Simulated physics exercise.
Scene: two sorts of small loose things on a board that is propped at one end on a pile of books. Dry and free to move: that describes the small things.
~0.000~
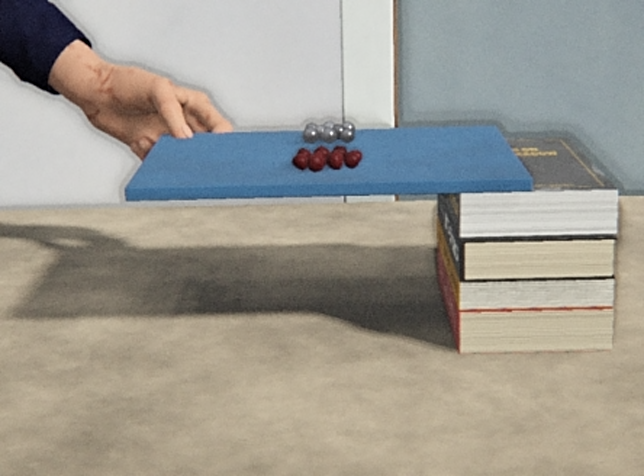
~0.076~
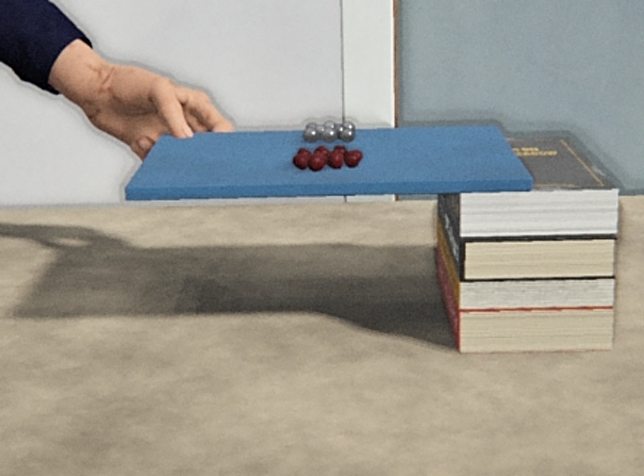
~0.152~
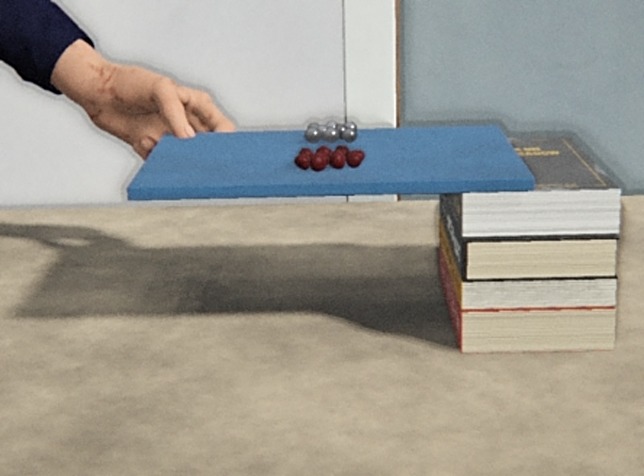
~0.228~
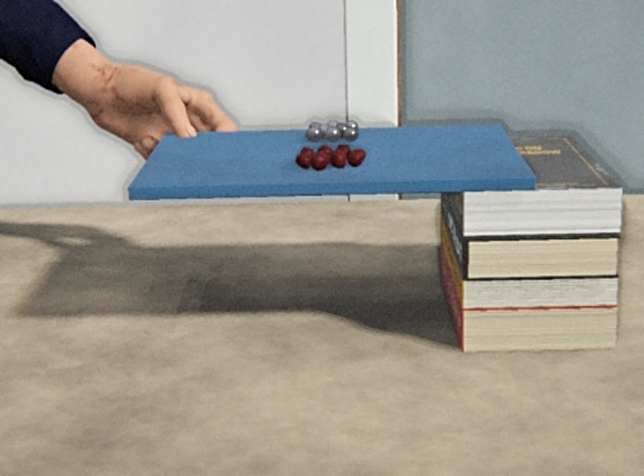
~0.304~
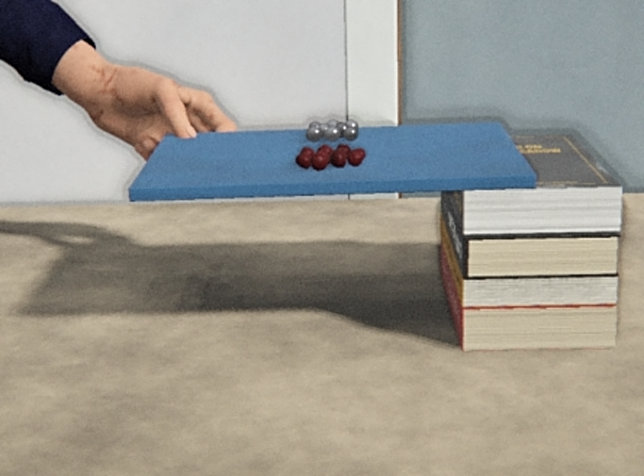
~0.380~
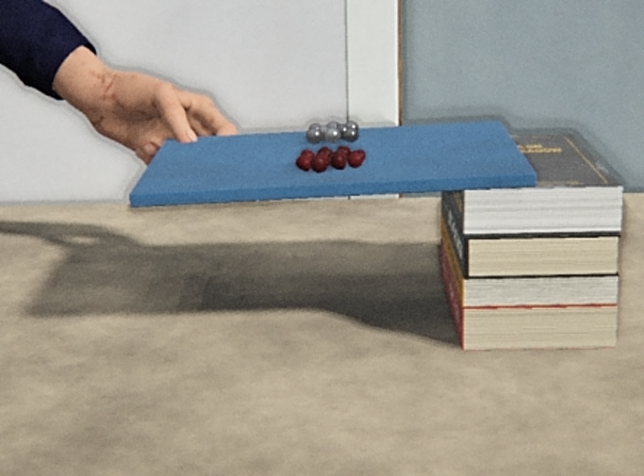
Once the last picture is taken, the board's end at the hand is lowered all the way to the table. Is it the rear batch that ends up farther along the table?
Yes, the rear one does.
Around 0.81 s, board sloping at 14°; front batch all still on the board; back batch all still on the board.
Around 1.27 s, board sloping at 28°; front batch mostly at the foot of the board; back batch mostly less than half a board's length out.
Around 1.82 s, board resting at 31°; front batch mostly less than half a board's length out; back batch mostly one to two board lengths out.
Finally (3.4 s), board resting at 31°; front batch mostly less than half a board's length out; back batch mostly more than two board lengths out, about half gone off the table; the back batch has gone farther.
